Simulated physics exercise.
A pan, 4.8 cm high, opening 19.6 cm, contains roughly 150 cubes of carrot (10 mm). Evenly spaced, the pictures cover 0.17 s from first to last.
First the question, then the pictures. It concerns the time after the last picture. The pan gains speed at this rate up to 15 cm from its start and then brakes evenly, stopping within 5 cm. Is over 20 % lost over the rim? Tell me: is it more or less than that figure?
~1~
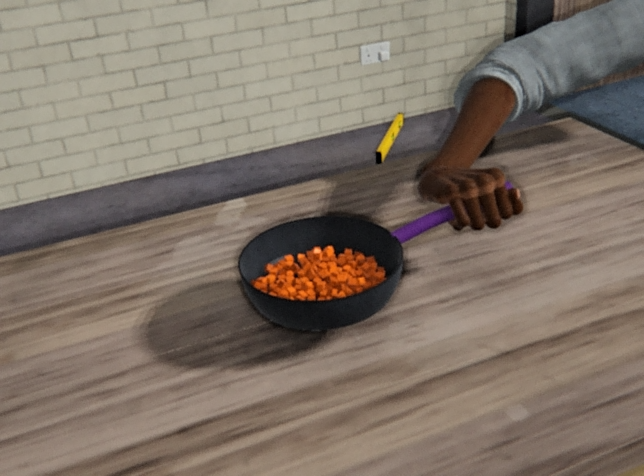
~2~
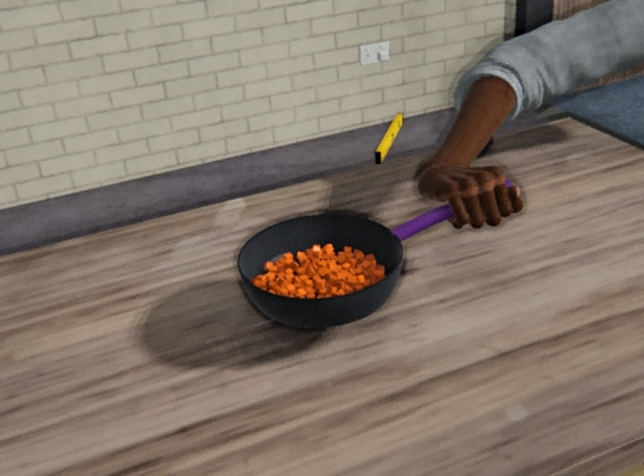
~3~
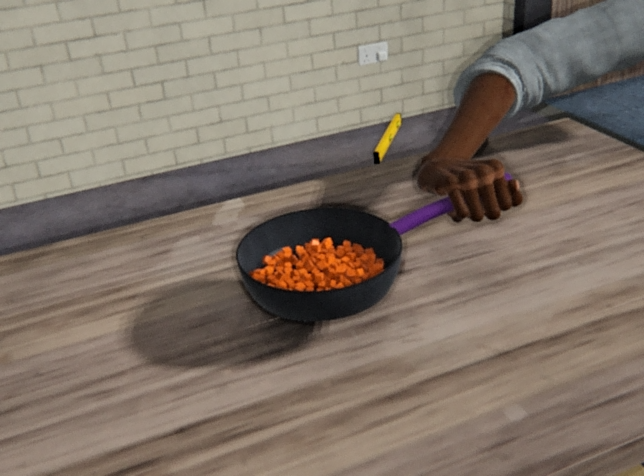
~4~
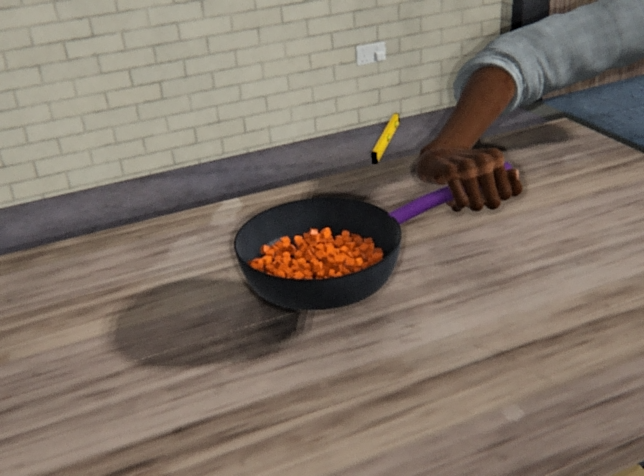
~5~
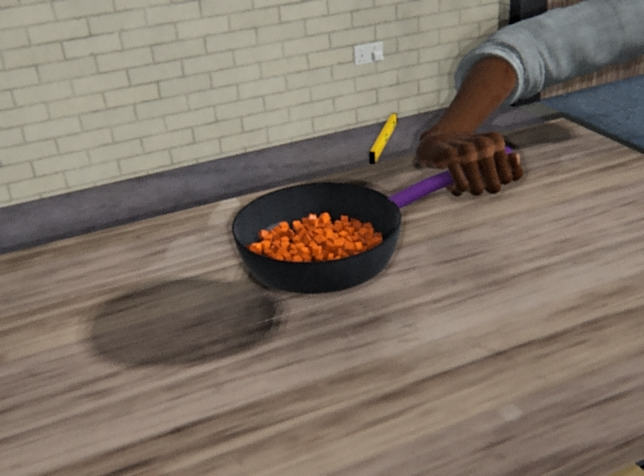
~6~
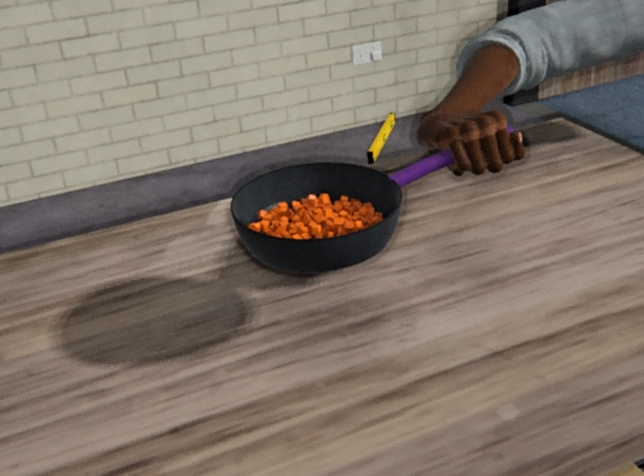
It is less than that figure.
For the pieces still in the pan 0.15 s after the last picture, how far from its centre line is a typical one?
Close to 5.5 cm, I'd say.
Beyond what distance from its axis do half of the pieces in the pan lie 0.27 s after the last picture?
About 5.5 cm.
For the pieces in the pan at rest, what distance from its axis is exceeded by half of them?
It is around 5.5 cm.
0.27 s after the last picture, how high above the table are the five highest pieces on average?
They're roughly 28 cm up.
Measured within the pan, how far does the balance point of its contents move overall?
2.5 cm.
Then, 0.15 s after the last picture, pan 100 %; middle of the pieces not yet landed near (331, 106).
Then, 0.27 s after the last picture, pan 100 %; middle of the pieces not yet landed near (347, 113).
Then, 0.39 s after the last picture, pan 100 %; middle of the pieces not yet landed near (348, 120).
Then, 0.50 s after the last picture, pan 100 %; middle of the pieces not yet landed near (348, 120).
In the end, pan 100 %.
